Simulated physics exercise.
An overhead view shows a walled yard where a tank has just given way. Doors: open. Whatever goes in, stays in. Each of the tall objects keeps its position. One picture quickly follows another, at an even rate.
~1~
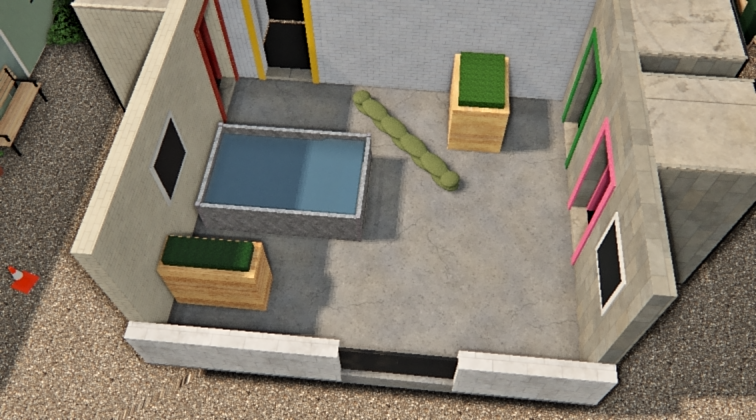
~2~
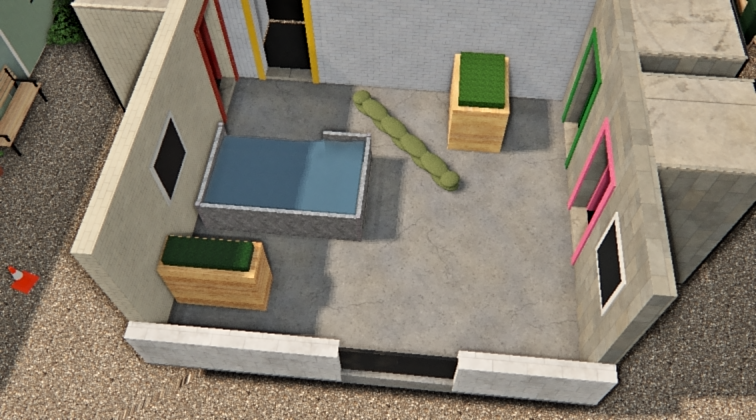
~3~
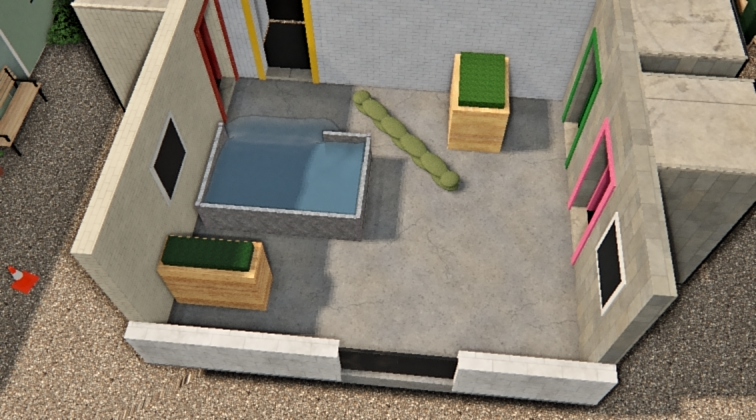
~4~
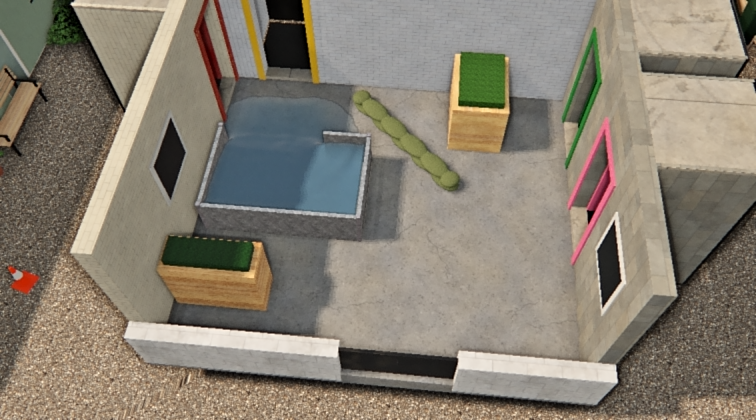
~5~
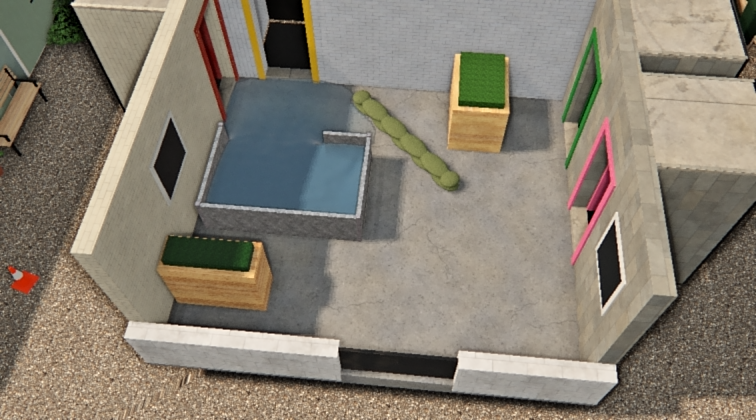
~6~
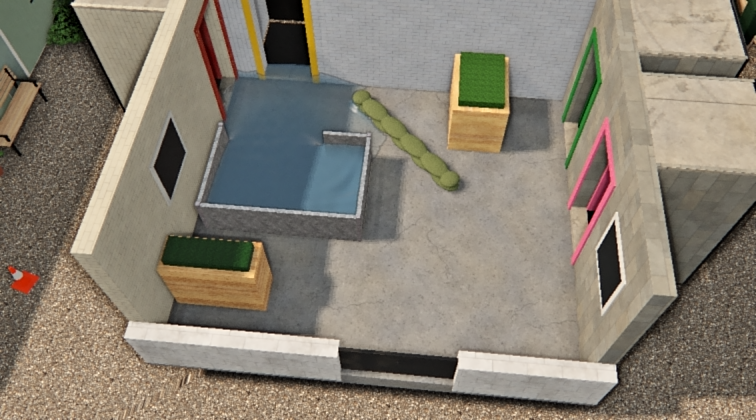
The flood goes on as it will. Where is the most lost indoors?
Through the yellow door.
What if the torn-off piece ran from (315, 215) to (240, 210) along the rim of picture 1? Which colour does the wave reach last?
I'd say the green-painted one comes last.
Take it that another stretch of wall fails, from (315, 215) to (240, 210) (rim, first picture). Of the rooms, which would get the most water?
Most of it gets in at the one in green.
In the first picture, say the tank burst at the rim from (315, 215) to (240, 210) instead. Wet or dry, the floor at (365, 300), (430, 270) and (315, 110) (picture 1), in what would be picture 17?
The first spot is soaked through, the second left untouched, the third left untouched.
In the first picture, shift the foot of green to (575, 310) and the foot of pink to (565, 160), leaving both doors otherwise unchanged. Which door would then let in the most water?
It is the one in yellow.
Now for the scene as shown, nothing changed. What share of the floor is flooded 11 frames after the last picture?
About 25 %.
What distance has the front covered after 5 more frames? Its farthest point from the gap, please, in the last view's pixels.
About (439, 92).
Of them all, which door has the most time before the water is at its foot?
Answer: The pink one.
A moment on, water covers 20 % of the floor; yellow door a lot in, green door not reached, pink door not reached, red door a trickle in.
Next, water covers 25 % of the floor; yellow door a lot in, green door not reached, pink door not reached, red door a lot in.
Then, water covers 35 % of the floor; yellow door a lot in, green door wet at the sill, nothing in, pink door not reached, red door a lot in.
Later, water covers 70 % of the floor; yellow door a lot in, green door wet at the sill, nothing in, pink door wet at the sill, nothing in, red door a lot in.
In the end, water covers 80 % of the floor; yellow door a lot in, green door wet at the sill, nothing in, pink door wet at the sill, nothing in, red door a lot in; the yellow door has let in the most.
